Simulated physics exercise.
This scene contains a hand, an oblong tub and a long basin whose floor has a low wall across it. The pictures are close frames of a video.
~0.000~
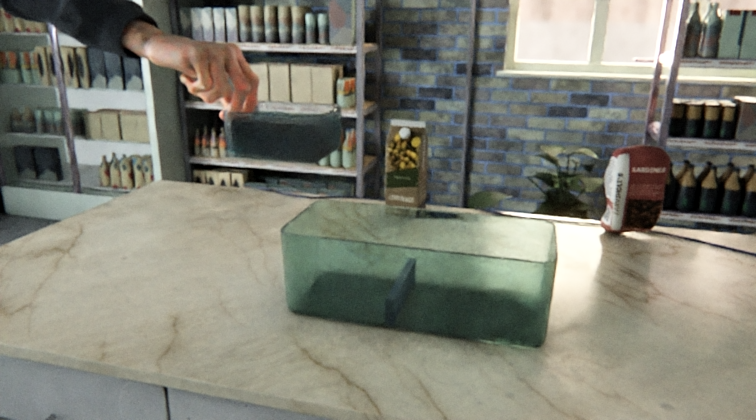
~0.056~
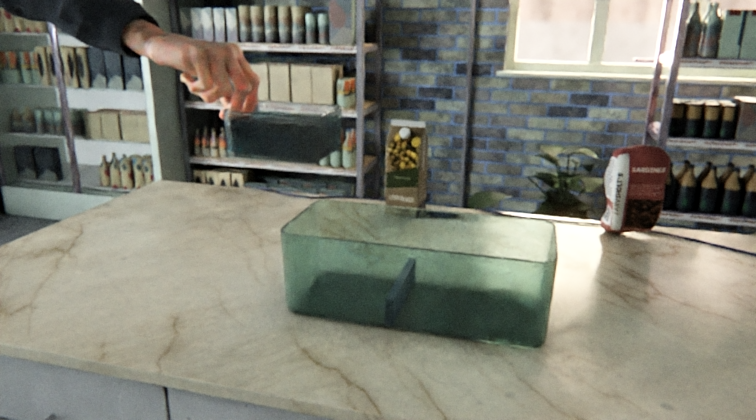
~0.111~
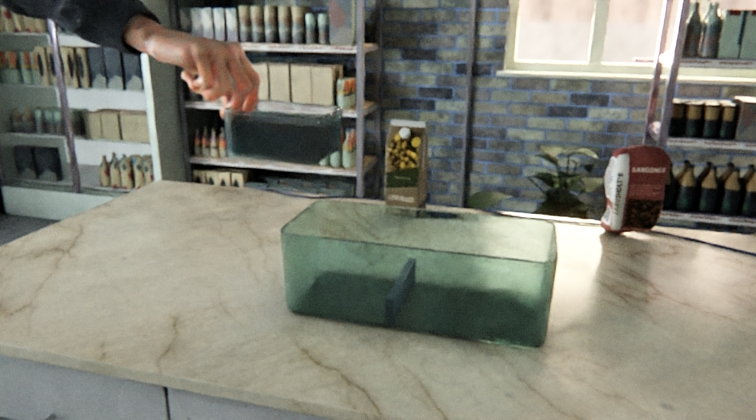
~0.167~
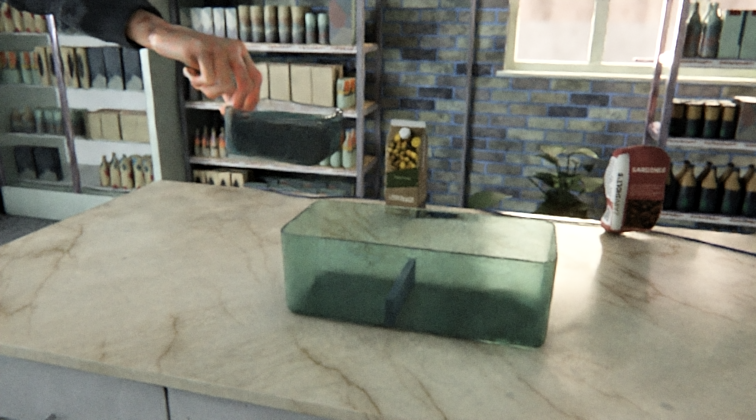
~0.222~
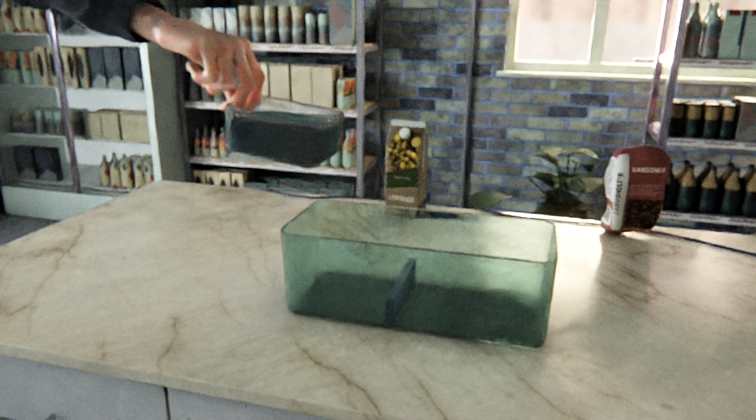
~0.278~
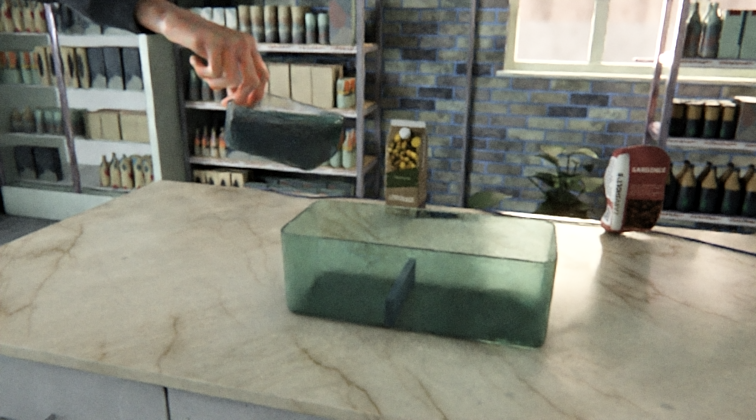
A hand slowly tilts a tub of dark liquid rightward above a counter with a green basin.
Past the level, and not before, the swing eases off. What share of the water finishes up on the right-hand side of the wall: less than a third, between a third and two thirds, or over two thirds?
Fails to reach a third.
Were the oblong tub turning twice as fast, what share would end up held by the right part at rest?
Near 10 in a hundred.
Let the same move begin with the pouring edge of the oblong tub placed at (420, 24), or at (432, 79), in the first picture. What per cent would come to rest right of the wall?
90 % and 95 %.
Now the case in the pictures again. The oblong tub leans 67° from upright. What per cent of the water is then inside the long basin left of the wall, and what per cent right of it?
Left part: Around 25 %. Right part: Around 0 %.
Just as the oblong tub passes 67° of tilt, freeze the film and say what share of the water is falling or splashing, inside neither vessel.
Roughly 35 in a hundred.
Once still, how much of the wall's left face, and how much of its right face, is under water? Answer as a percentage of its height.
On the left 70 %, on the right 0 %.
A moment on, the oblong tub is tipped part way and 38 per cent is still to pour, 27 is left of the wall and 0 right of it.
Next, the oblong tub is tipped right over and 6 per cent is still to pour, 87 is left of the wall and 2 right of it.
Then the oblong tub is tipped right over and 0 per cent is still to pour, 93 is left of the wall and 7 right of it.
Later the oblong tub is tipped right over and 0 per cent is still to pour, 92 is left of the wall and 7 right of it.
In the end 92 per cent lies left of the wall, 7 right of it and 0 outside.
